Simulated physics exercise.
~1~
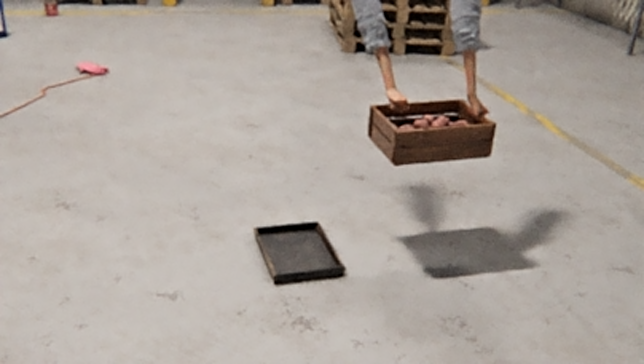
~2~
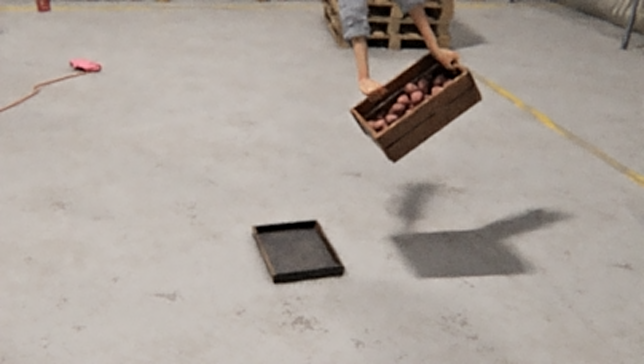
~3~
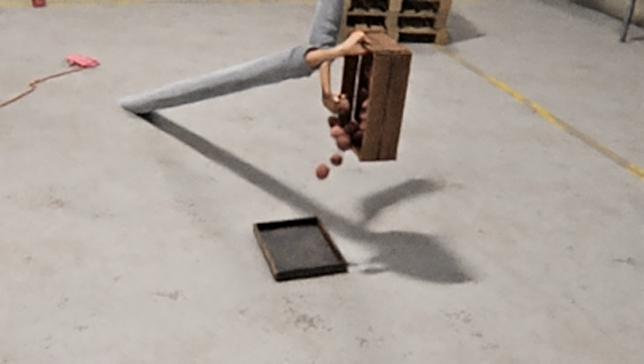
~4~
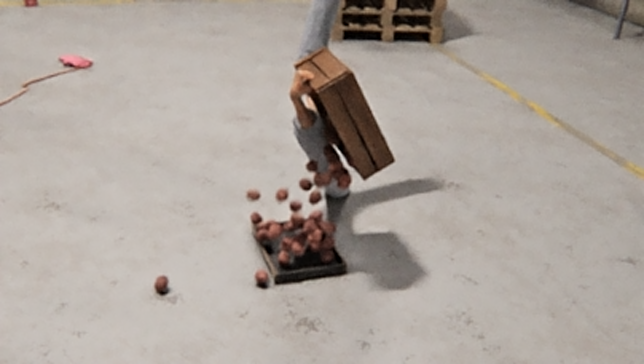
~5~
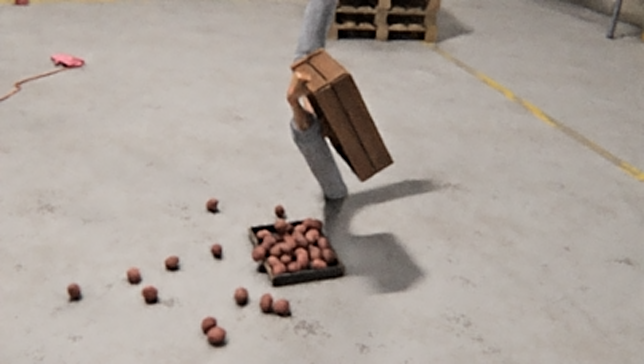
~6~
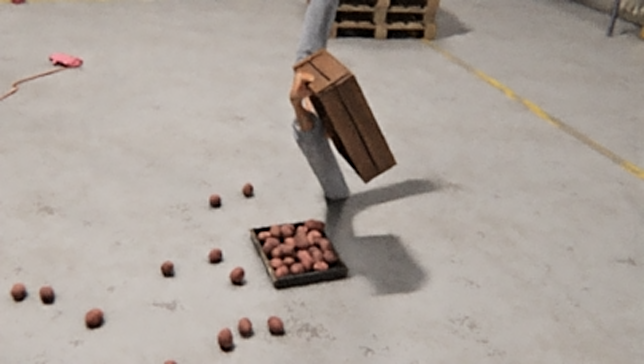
A wooden crate tipped by two hands spills red potatoes into and around a black tray.
